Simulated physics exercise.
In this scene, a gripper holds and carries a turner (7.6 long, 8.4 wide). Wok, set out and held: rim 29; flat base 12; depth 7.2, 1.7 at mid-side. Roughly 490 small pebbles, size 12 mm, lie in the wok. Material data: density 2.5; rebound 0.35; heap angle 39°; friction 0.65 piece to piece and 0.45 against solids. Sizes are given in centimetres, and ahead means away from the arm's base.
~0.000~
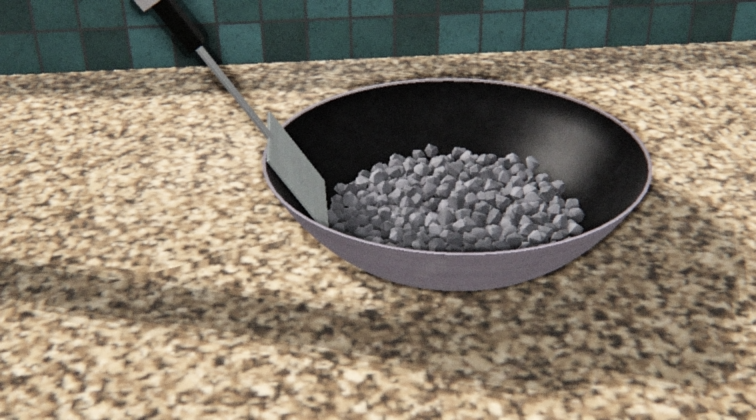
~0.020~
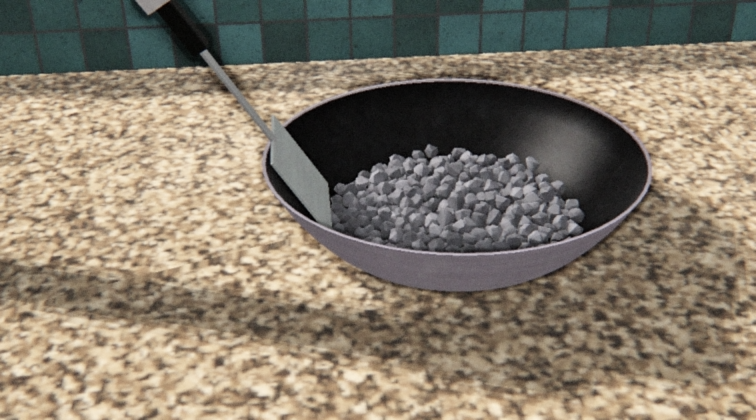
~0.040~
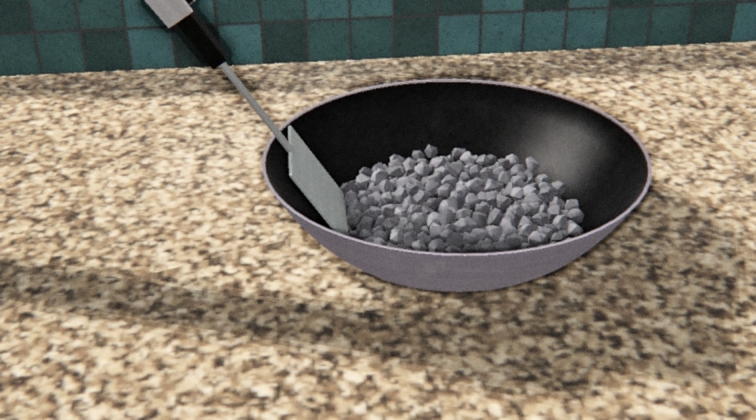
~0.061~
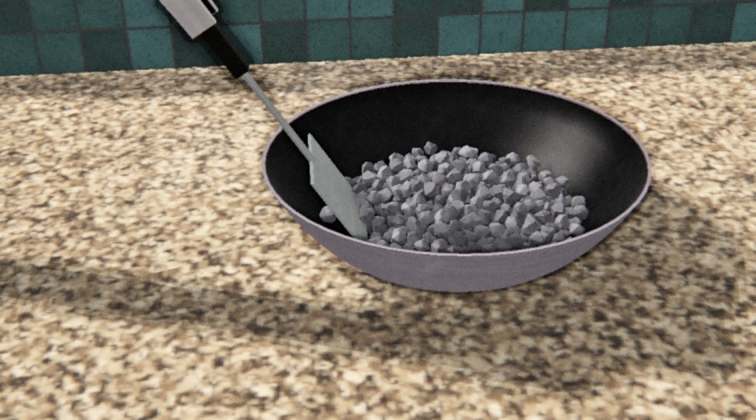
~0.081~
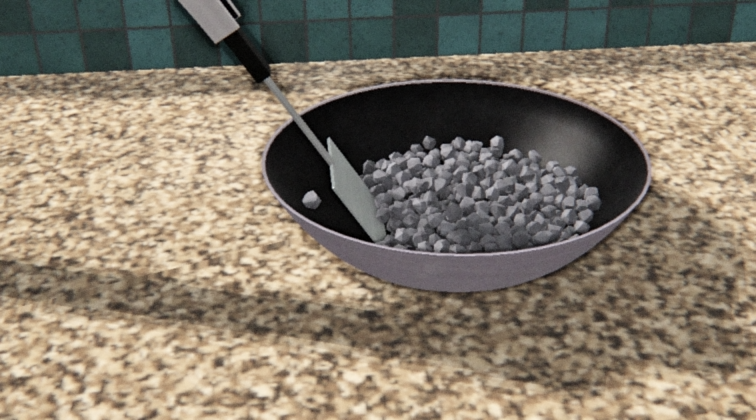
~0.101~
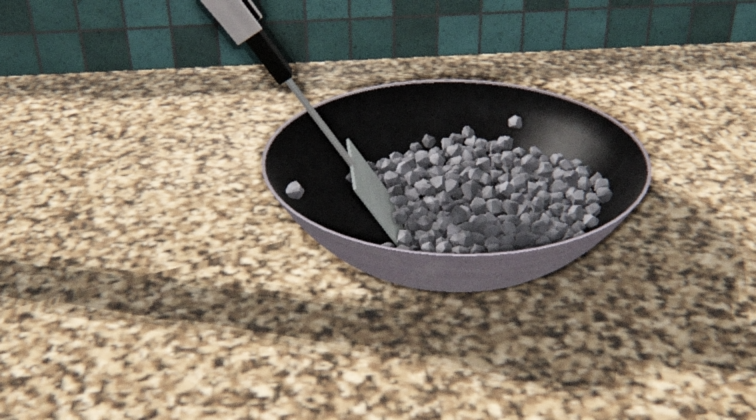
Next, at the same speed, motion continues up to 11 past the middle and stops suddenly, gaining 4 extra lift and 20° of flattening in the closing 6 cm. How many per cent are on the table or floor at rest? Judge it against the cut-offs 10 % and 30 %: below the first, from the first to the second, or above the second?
Above 30 %.
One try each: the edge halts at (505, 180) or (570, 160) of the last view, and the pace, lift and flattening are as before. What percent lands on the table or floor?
I'd say roughly 0 per cent, then roughly 25 per cent.
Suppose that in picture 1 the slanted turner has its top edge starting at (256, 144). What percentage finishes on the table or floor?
Some 40 per cent.
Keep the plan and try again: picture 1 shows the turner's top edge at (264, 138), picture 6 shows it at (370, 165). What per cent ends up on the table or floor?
Roughly 35 percent ends up there.
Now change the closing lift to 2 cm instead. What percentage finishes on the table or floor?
Roughly 45 per cent.
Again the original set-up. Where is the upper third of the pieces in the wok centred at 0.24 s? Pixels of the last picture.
Near (591, 151).
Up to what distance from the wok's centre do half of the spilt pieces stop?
Roughly 30 centimetres.
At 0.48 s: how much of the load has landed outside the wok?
It works out to about 10 in a hundred.
After 0.17 s, sloping 58°, highest piece 10 above the table; 492 in the wok.
After 0.24 s, sloping 52°, highest piece 10 above the table; 488 in the wok, 4 on the blade or in flight.
After 0.48 s, sloping 38°, highest piece 19 above the table; 304 in the wok, 60 on the table or floor, 128 on the blade or in flight.
After 1.53 s, sloping 38°, highest piece 5 above the table; 304 in the wok, 188 on the table or floor.
At rest, 304 in the wok, 188 on the table or floor. That is 38 % on the table or floor.
